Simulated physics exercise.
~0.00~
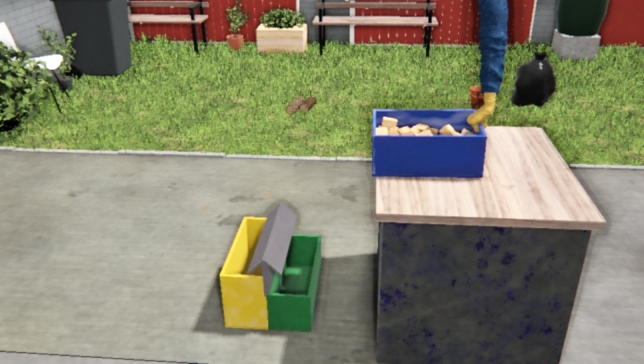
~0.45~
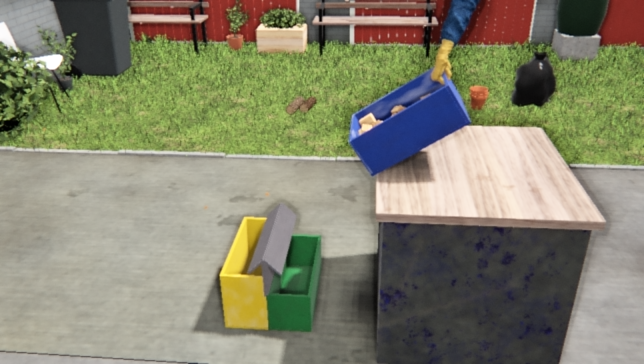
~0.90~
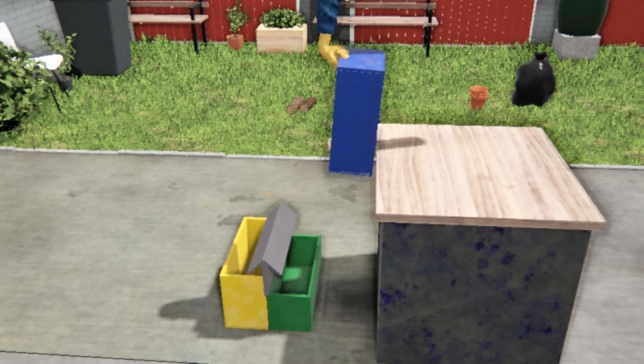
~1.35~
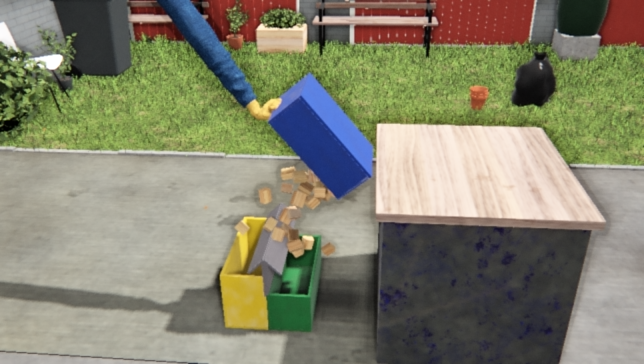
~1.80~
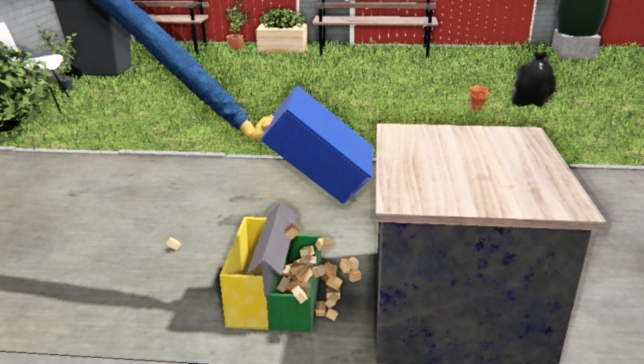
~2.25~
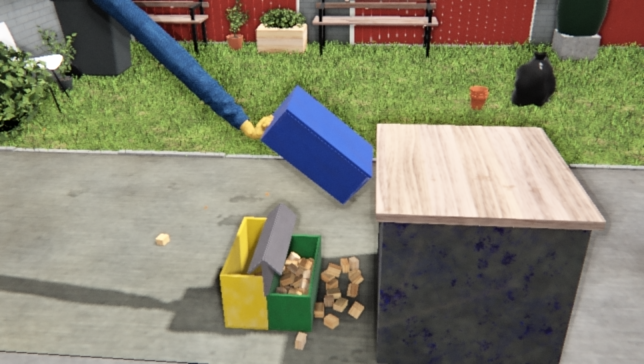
A blue crate full of small wooden blocks sits on a wood-topped bench at the right of a paved yard, seen from above, with grass, seats and a red wall behind. A yellow-gloved hand on a long blue arm lifts the crate's right end and tips it leftward past the bench's edge. It turns beyond upright, and blocks tumble toward a yellow tub and a green trough split by a grey ridge. Most land in the green trough, while others scatter on the paving to its right. The crate stays tilted, with one block lying left of the yellow tub.
